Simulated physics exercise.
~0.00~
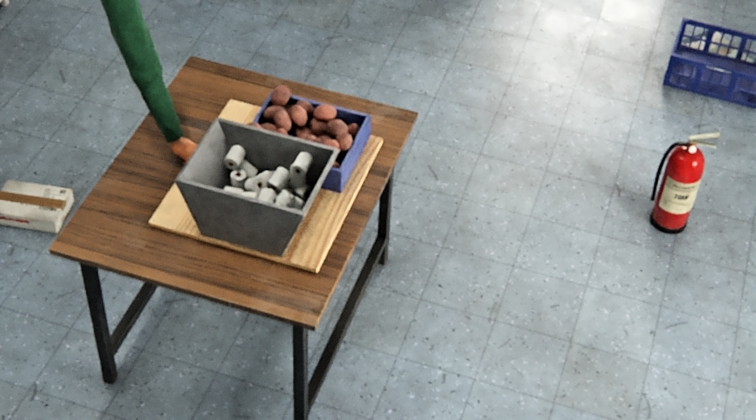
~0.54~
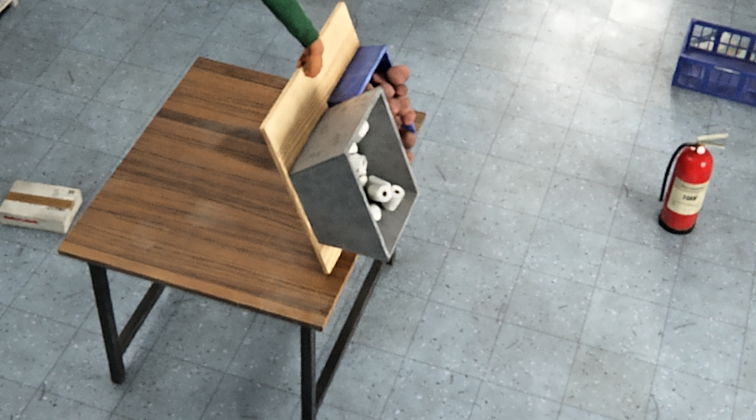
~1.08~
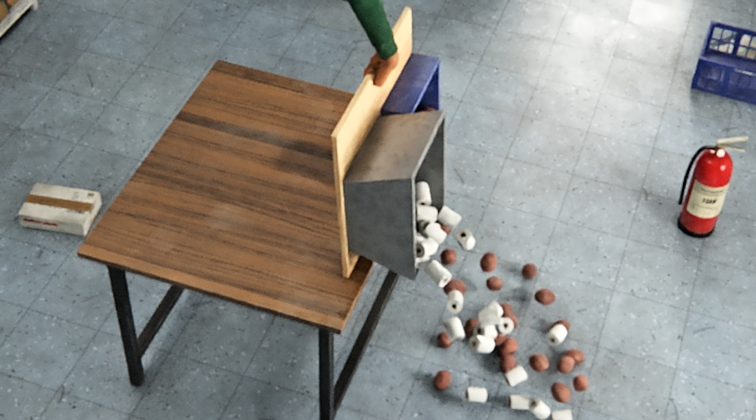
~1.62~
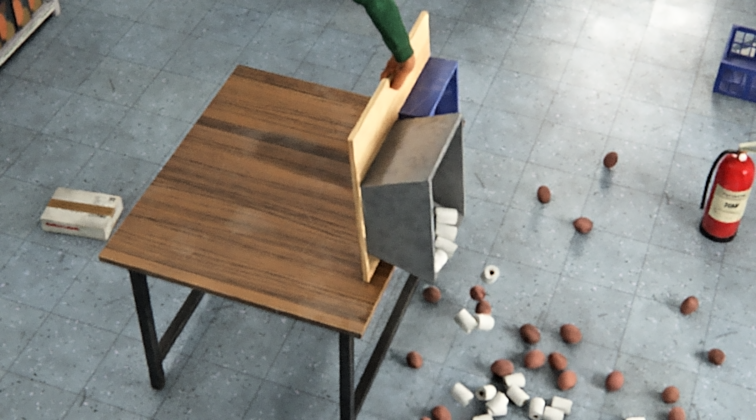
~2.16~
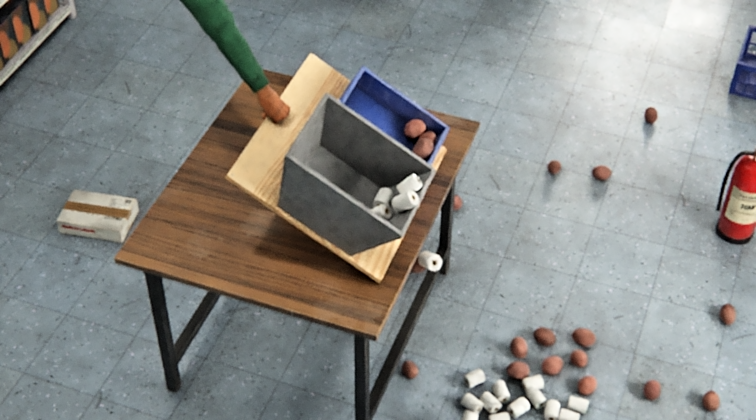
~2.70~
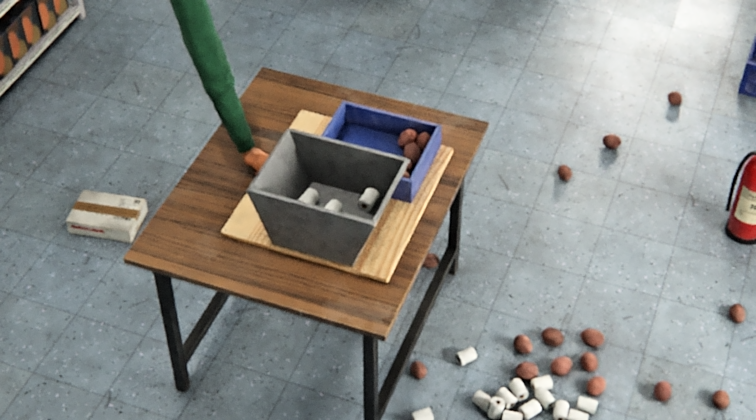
An arm in a green sleeve reaches down to the left end of a pale board on a brown wooden table, seen from above on a grey tiled floor. On the board sit a grey tub of white paper rolls and, behind it, a blue tub of red potatoes, with a red fire extinguisher to the right. The hand lifts the board until it stands nearly upright, and rolls and potatoes spill onto the floor. It then lowers the board flat, leaving a few of each in the tubs and most scattered below.
